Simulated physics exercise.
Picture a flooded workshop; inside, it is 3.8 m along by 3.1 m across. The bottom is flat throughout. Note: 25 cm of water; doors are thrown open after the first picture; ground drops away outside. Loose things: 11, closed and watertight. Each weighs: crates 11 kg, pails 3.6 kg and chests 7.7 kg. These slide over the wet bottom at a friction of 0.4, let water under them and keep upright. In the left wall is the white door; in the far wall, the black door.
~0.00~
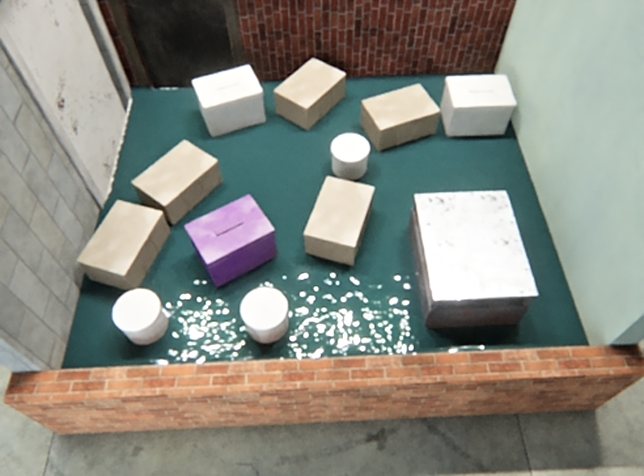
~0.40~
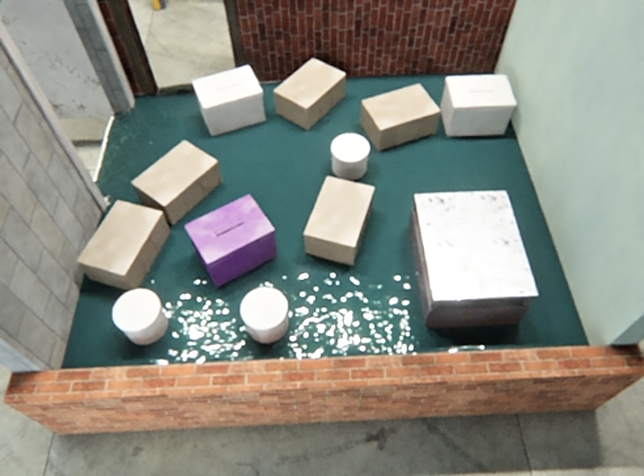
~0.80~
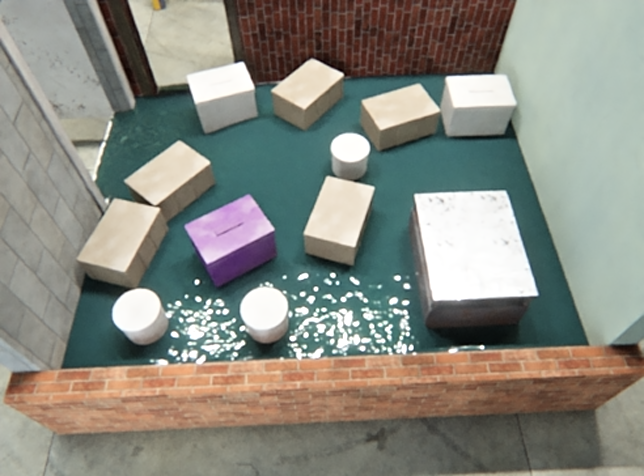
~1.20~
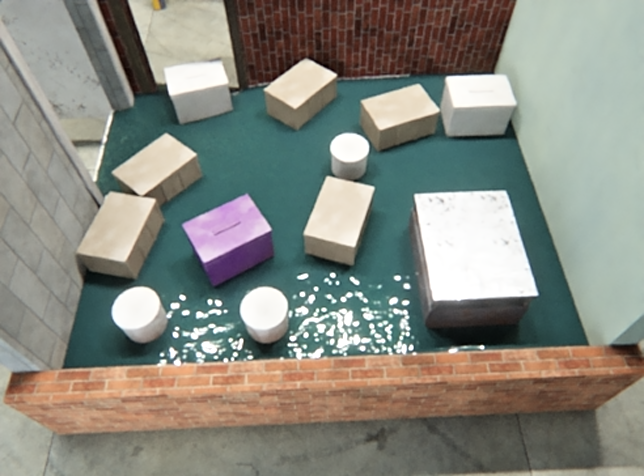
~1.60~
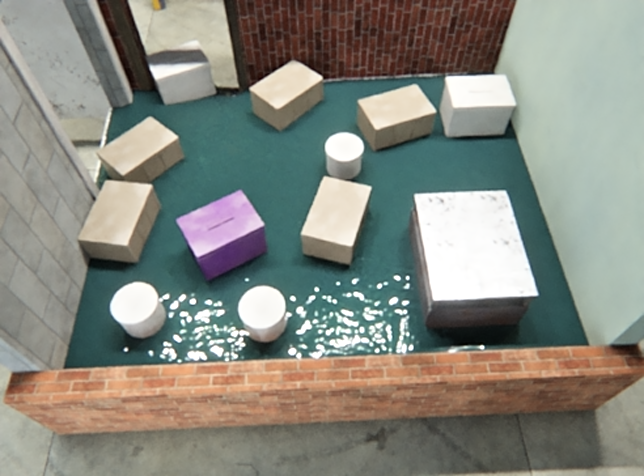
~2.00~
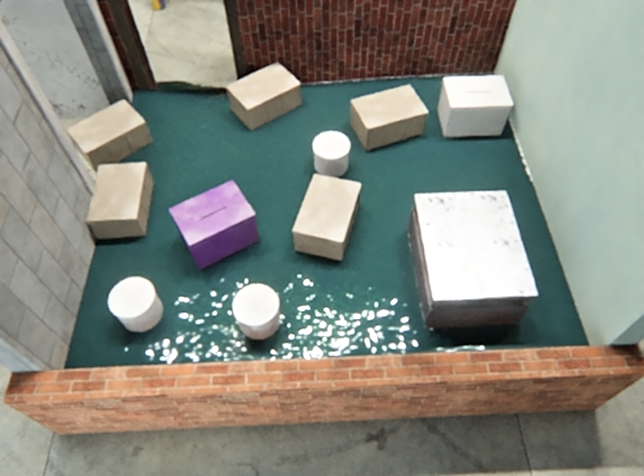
Boxes and tubs drift left across the flooded room after its doors open, one white box leaving through the far doorway.
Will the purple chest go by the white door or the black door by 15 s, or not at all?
The purple chest - white door.
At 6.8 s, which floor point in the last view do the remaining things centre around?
Around (221, 170).
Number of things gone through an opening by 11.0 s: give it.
By that moment the number is 10.
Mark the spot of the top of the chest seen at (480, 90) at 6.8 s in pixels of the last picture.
It should be close to pixel (398, 95).
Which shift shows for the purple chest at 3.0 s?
Shift: About 60 cm.
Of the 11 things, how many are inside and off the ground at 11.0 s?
1 at that moment.
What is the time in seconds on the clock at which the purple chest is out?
Exit time: About 4.5 s.
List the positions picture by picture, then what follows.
The first frame shows the purple chest at (229, 228) floats; 25 cm deep round most things; 0 of 11 have shifted.
The second frame shows the purple chest at (229, 228) floats; 25 cm deep round most things; 0 of 11 have shifted.
The third frame shows the purple chest at (229, 228), afloat; about 2550 L in view; 2 of 11 have shifted.
The fourth frame shows the purple chest at (227, 227), afloat; 24 cm deep round most things; 4 of 11 have shifted.
The fifth frame shows the purple chest at (220, 222), afloat, 11 cm from its start; about 2380 L in view; 7 of 11 have shifted.
The sixth frame shows the purple chest at (212, 211), afloat, 25 cm from its start; 21 cm deep round most things; 10 of 11 have shifted.
After 3.0 s the purple chest is near (181, 181), 0.7 m from its start, afloat; 3 of 11 are out; 8 afloat.
After 6.8 s the purple chest has gone out by the white door; 7 of 11 are out; 4 afloat.
After 11.0 s the purple chest has gone out by the white door; 10 of 11 are out; 1 afloat.
After 15.0 s the purple chest has gone out by the white door; 11 of 11 are out; 0 afloat.
